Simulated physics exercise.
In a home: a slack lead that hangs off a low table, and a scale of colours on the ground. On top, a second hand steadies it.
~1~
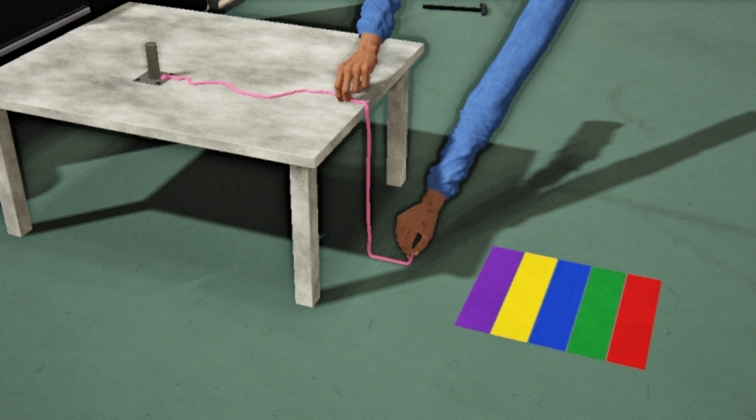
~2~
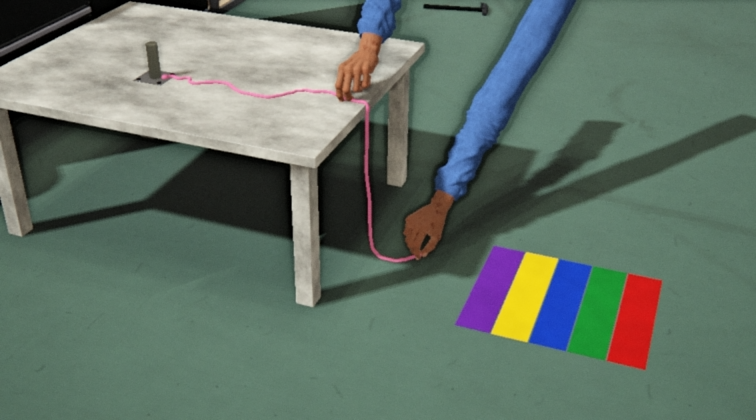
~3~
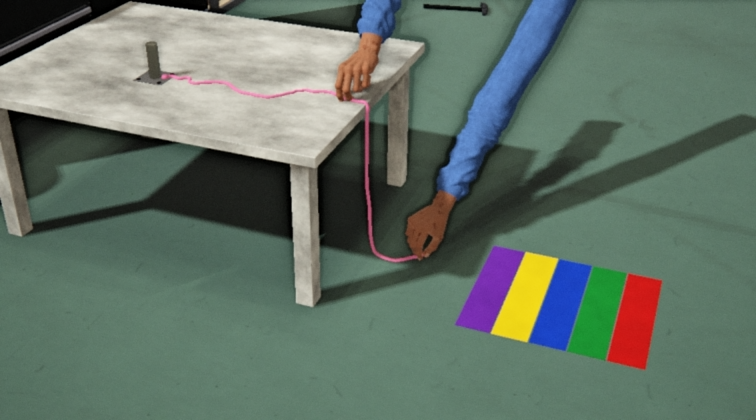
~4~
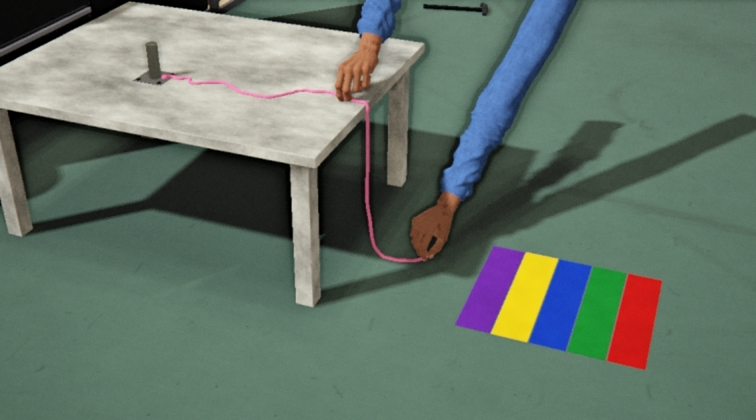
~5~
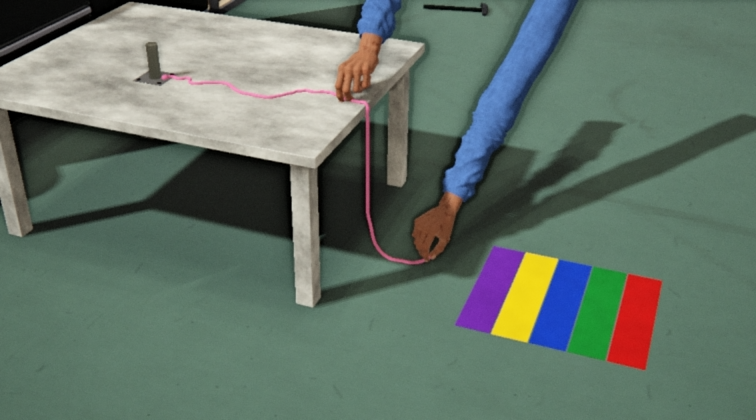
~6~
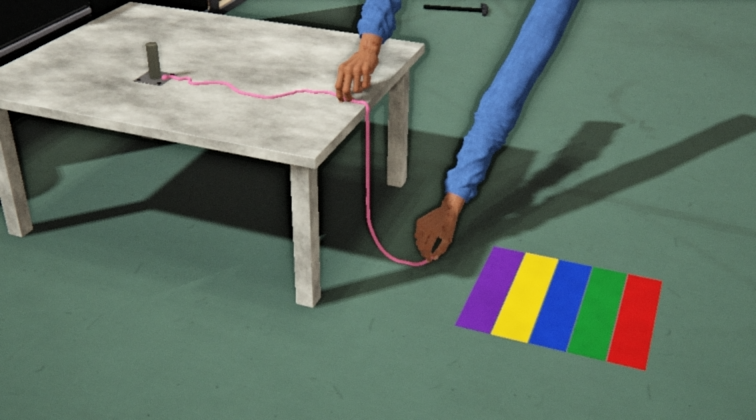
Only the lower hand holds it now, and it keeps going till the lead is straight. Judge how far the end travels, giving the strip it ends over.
It ends over the blue strip.
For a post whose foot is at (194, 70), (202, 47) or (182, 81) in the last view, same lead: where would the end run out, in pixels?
In pixels, the answers are (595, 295), (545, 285) and (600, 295).
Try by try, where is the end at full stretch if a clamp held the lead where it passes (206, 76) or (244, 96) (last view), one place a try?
The two answers, in sequence: (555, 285) and (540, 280).
Soon after, end near (496, 272); over purple.
After that, end near (539, 281); over yellow.
At the stop, end near (564, 286); over blue. It gets as far as the blue strip.
